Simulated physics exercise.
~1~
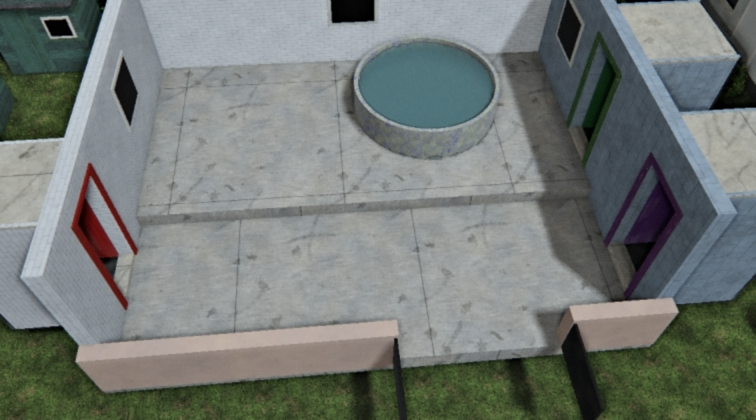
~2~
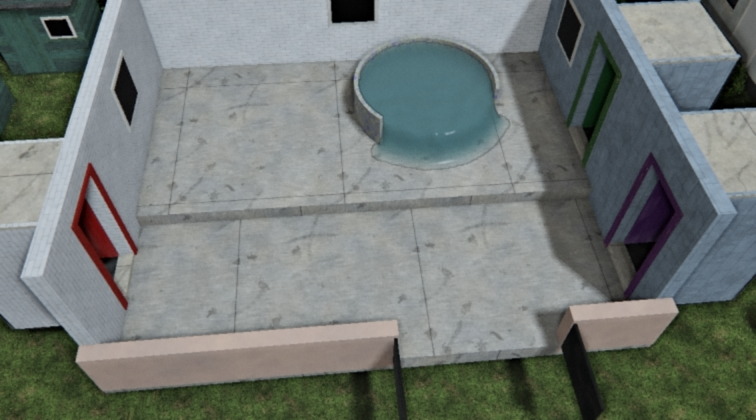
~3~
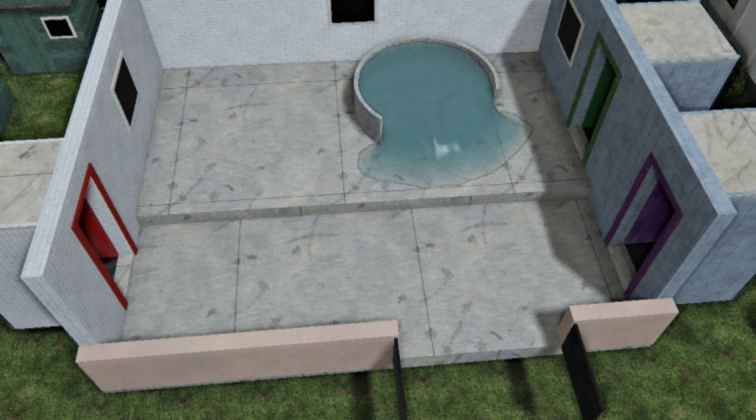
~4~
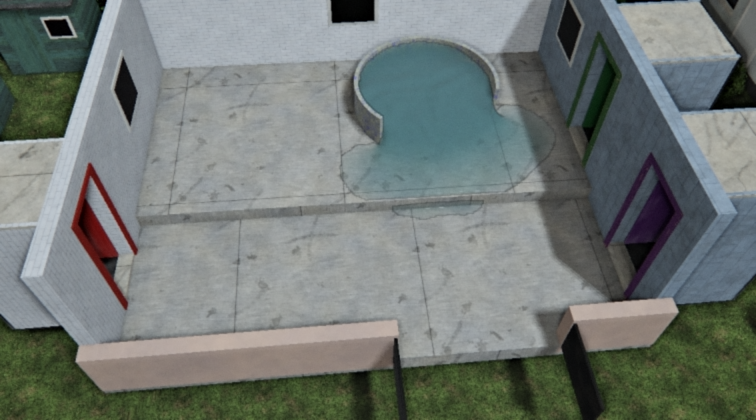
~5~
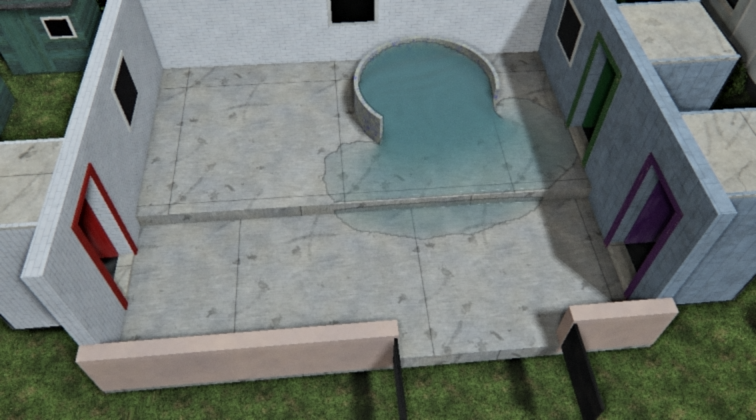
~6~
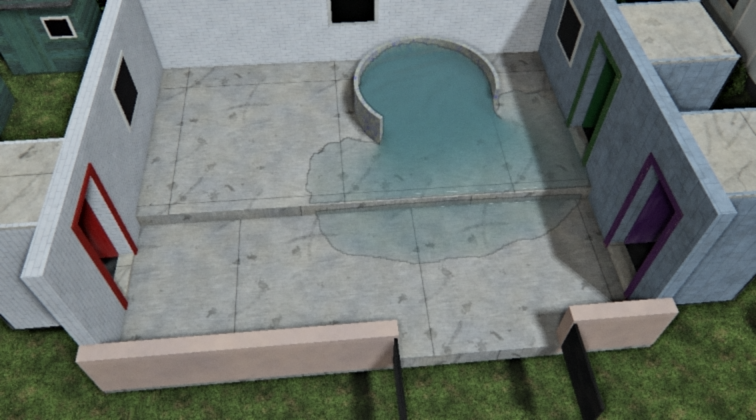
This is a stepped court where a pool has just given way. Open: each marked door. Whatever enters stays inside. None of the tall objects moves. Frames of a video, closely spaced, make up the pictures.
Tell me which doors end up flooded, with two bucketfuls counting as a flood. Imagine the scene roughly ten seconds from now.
The green door gets over two buckets, the red door gets two buckets or fewer, the purple door gets over two buckets.
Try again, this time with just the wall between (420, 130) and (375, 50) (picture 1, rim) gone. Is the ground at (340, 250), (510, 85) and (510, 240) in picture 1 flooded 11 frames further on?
The first spot is swamped, the second spared, the third spared.
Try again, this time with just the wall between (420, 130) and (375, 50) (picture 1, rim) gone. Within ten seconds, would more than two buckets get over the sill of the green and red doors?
Lab note: Green door under threshold; red door over threshold.
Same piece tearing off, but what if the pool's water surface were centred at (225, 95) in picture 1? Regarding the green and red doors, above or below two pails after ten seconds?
Then: The green one falls short; the red one exceeds the threshold.
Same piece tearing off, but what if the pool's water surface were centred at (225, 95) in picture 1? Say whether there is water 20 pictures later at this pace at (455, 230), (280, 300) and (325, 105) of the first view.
Result: Inundated; inundated; spared.
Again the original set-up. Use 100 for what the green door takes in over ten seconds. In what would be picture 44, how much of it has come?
Some 100 in a hundred.
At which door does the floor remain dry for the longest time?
That would be the red door.
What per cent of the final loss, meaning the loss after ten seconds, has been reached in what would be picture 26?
Around 45 percent.
A moment on, water covers 45 % of the floor; the green door over two buckets in, the red door not reached, the purple door wet at the sill, nothing in.
Next, water covers 50 % of the floor; the green door over two buckets in, the red door not reached, the purple door wet at the sill, nothing in.
Then, water covers 50 % of the floor; the green door far over two buckets in, the red door not reached, the purple door over two buckets in.
Later, water covers 55 % of the floor; the green door far over two buckets in, the red door wet at the sill, nothing in, the purple door over two buckets in.
In the end, water covers 60 % of the floor; the green door far over two buckets in, the red door wet at the sill, nothing in, the purple door over two buckets in.
